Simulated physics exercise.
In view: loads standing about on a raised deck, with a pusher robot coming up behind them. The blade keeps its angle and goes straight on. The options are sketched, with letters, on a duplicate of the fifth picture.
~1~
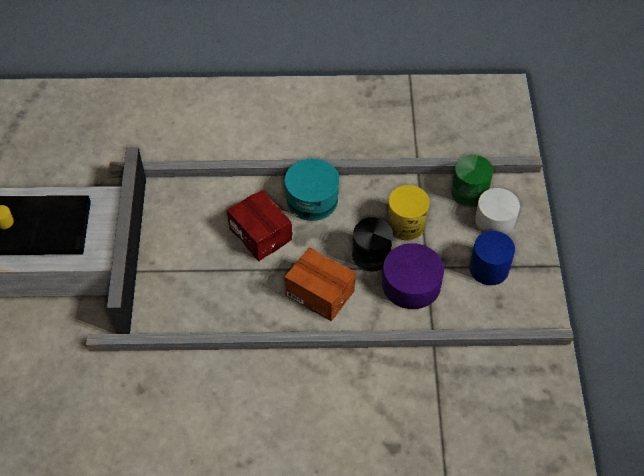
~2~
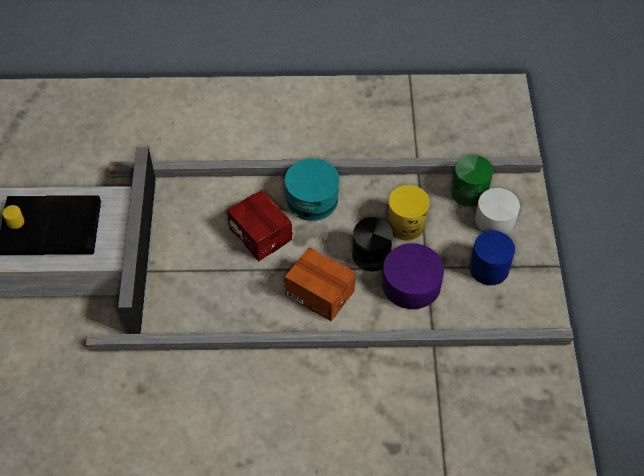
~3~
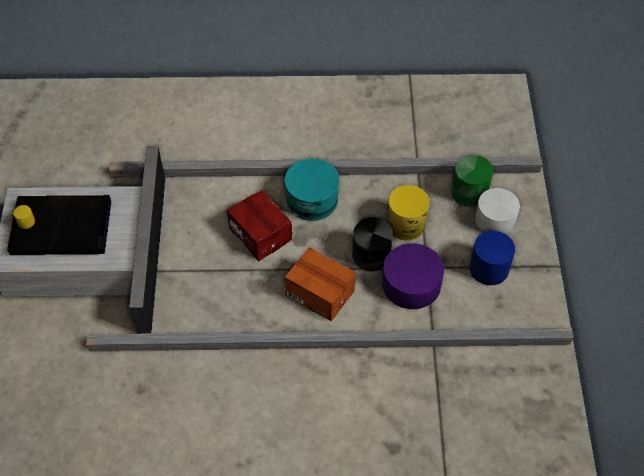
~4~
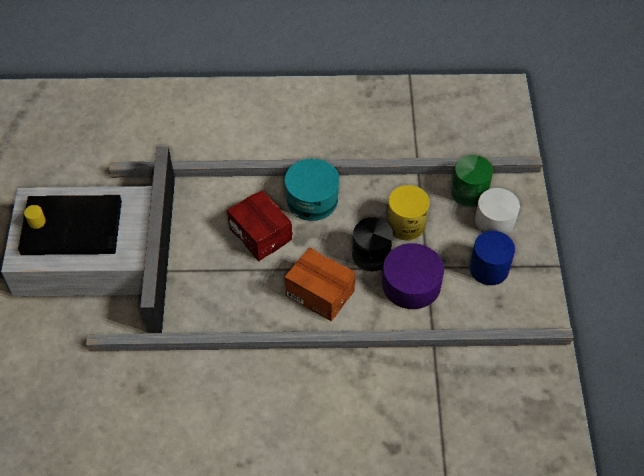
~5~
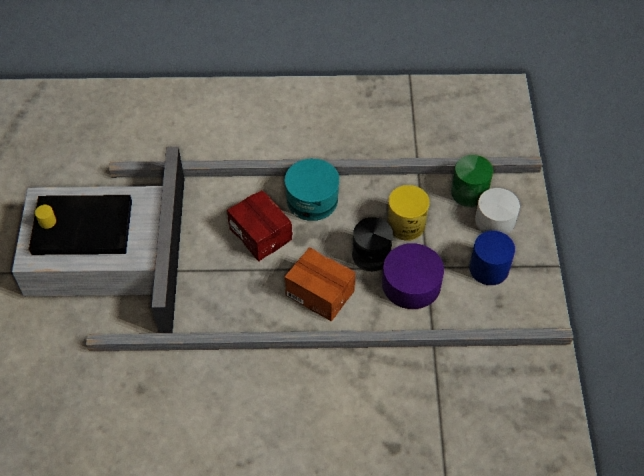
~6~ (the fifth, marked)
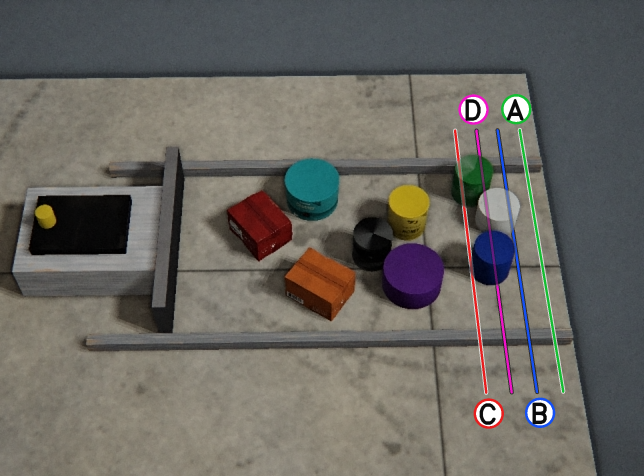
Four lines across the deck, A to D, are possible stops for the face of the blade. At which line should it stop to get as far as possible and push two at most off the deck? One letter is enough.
As far as mark C.
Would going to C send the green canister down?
By then, no.
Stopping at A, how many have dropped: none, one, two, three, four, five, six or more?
Six or more.
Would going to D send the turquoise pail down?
No.
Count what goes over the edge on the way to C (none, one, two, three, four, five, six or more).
By then, two.
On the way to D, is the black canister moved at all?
Yes.
On the marked copy, A at (540, 249); B at (516, 250); C at (469, 250); D at (492, 250).
Taking C. A third of the way, robot (199, 222); turquoise pail (325, 187); red parcel (307, 233).
Two thirds of the way, robot (309, 221); blue canister (528, 248); purple canister (492, 276).
When it is over, robot (393, 220); blue canister over the edge; white canister over the edge; two fallen.
As for the rest, A drops nine; B drops six; D drops six.
